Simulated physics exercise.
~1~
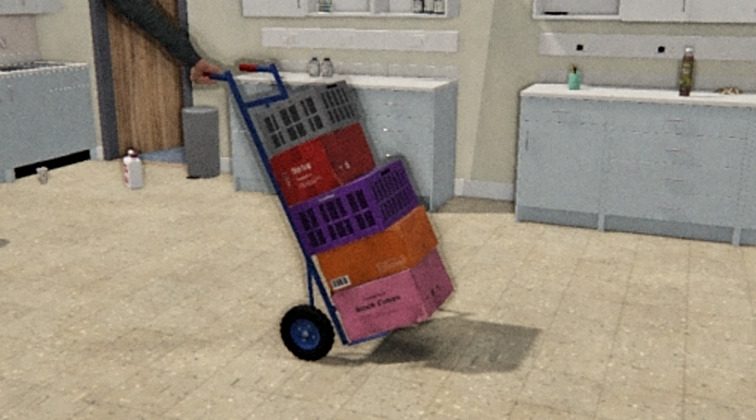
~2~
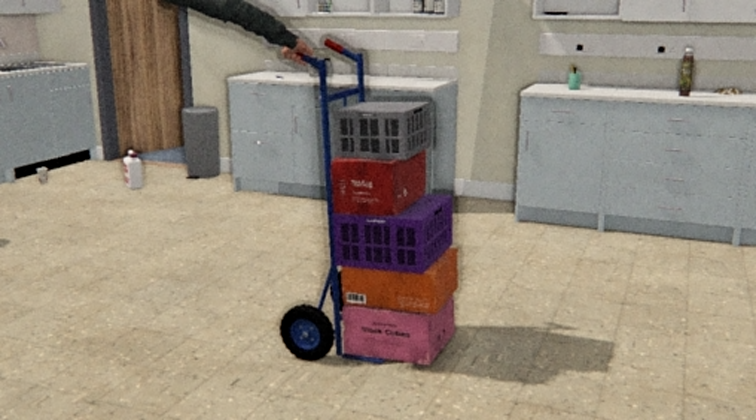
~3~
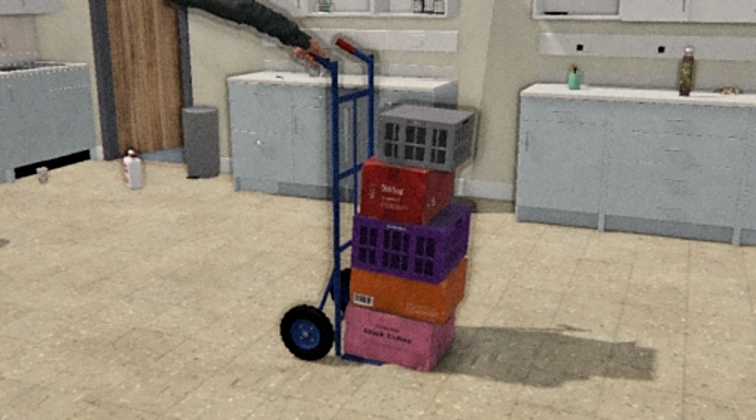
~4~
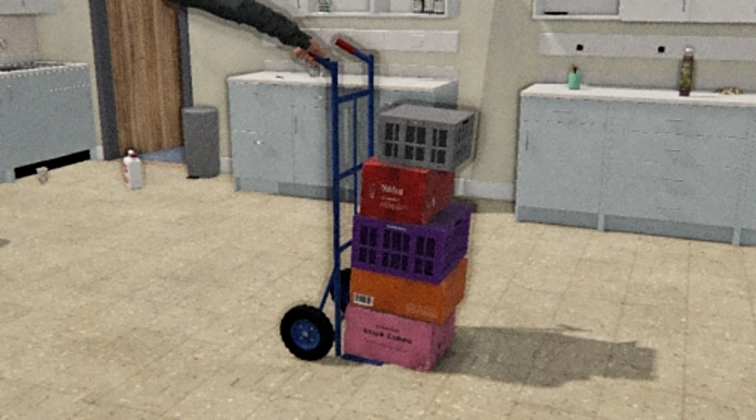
A loaded blue hand truck swings upright, and its stacked boxes and crates shift right but stay standing.
